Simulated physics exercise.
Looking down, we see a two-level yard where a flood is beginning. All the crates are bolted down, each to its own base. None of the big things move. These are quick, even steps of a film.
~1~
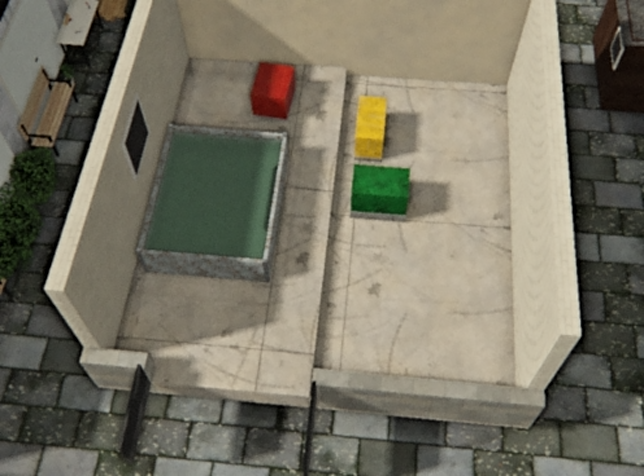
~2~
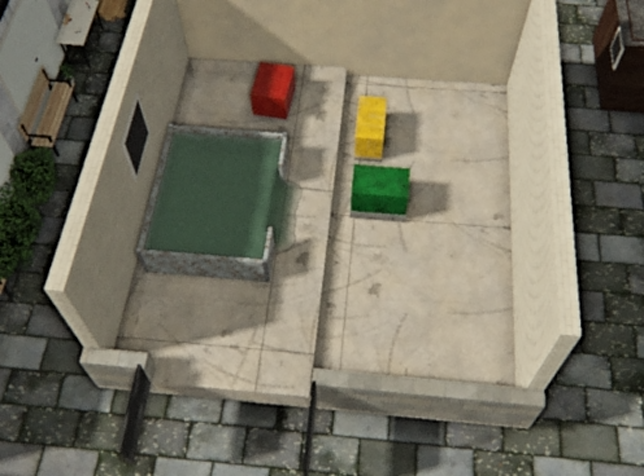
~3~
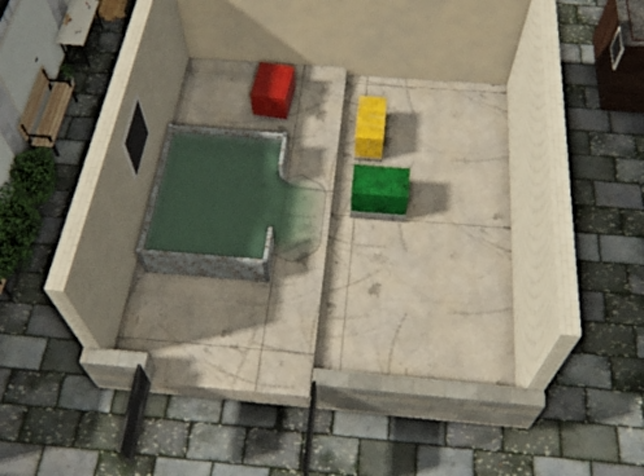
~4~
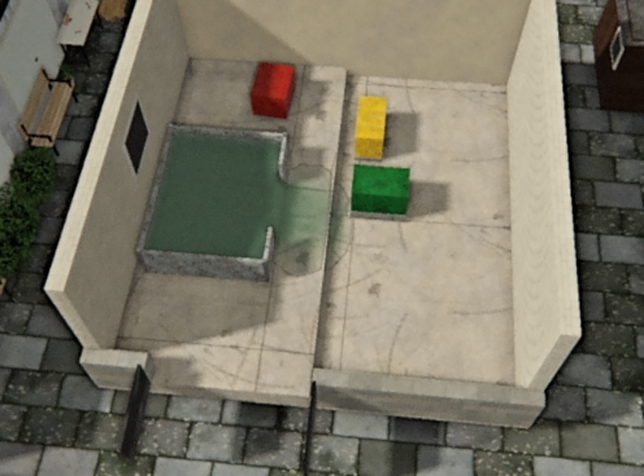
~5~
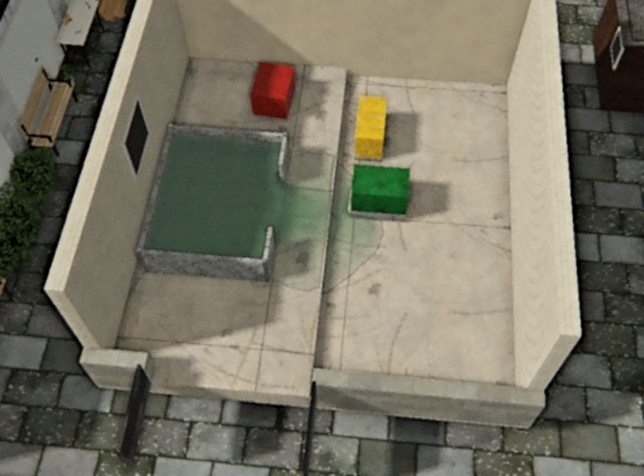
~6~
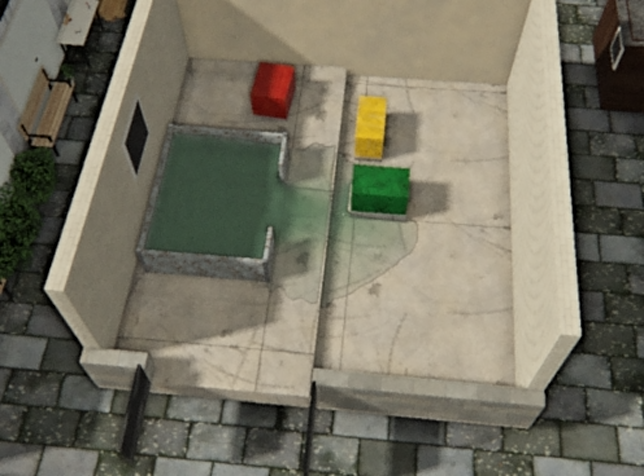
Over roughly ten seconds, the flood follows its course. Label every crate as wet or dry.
Yellow crate: Wet; red crate: Dry; green crate: Wet.
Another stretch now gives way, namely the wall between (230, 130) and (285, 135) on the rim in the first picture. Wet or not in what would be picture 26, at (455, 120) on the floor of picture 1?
Result for the point: Drenched.
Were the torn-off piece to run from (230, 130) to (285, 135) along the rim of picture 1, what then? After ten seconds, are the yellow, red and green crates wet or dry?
As it turns out, the yellow crate is swamped, the red crate is swamped, and the green crate stays unwetted.
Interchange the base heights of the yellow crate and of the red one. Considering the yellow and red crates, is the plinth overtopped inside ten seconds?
Yellow gets flooded; red stays out of it.
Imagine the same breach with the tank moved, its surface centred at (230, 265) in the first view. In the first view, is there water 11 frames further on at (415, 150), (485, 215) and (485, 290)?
First unwetted; next drenched; last drenched.
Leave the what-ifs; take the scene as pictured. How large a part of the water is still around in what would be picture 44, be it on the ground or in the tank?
Roughly 100 percent.
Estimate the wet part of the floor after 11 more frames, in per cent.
Share estimate: About 45 per cent.
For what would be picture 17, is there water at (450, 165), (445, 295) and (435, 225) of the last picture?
Status per point, in sequence: Waterlogged, then waterlogged, then waterlogged.
A moment on, water covers 25 % of the floor; the yellow crate water round its plinth, the red crate not reached, the green crate water round its plinth.
Next, water covers 45 % of the floor; the yellow crate water round its plinth, the red crate not reached, the green crate water round its plinth.
Then, water covers 55 % of the floor; the yellow crate water round its plinth, the red crate not reached, the green crate water round its plinth.
Later, water covers 60 % of the floor; the yellow crate water round its plinth, the red crate not reached, the green crate water round its plinth.
In the end, water covers 60 % of the floor; the yellow crate was topped, the red crate stayed above the water, the green crate was topped.
